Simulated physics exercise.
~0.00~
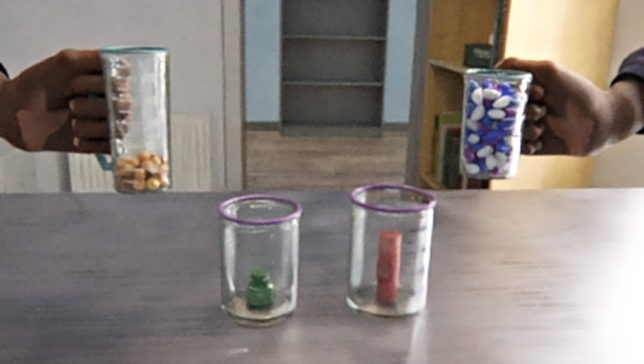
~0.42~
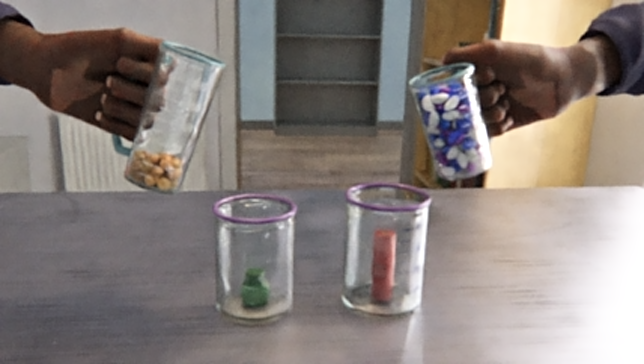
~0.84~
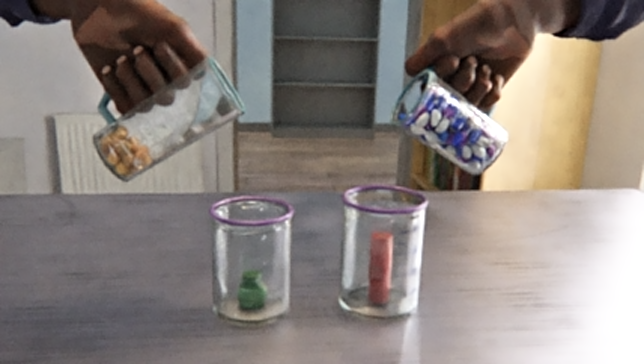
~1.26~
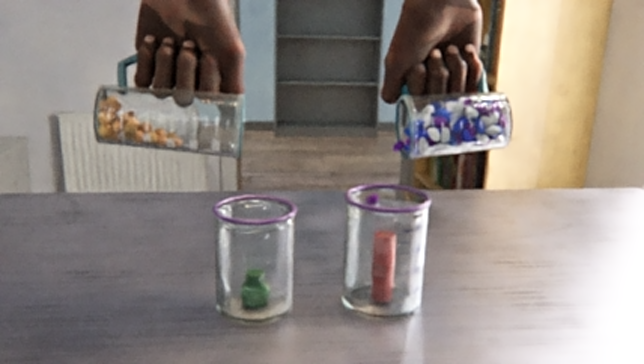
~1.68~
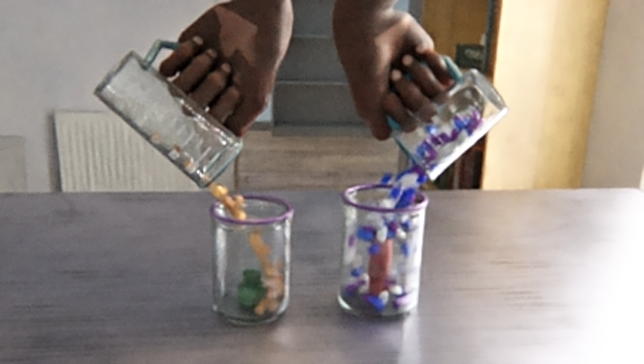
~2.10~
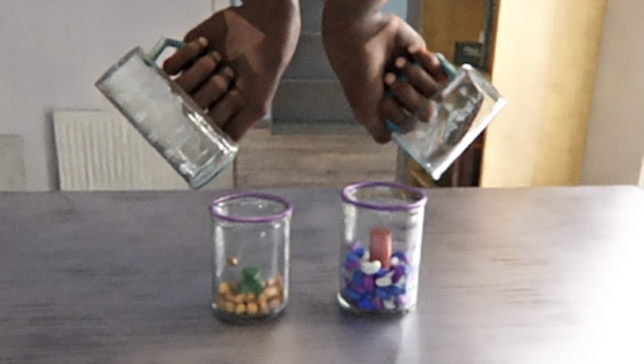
A dark tabletop in a room with a grey shelf and a doorway behind it is seen from the front, slightly above, by a gently swaying camera. Two clear, purple-rimmed containers stand on it, a small green object in the left and an upright red one in the right. Above them, two hands hold clear cups, the left with orange-tan pieces, the right with blue, purple and white ones. The hands tilt the cups inward until both pour. The pieces tumble down around the objects, emptying the cups. Finally, both objects still show above shallow fills, the right one deeper.
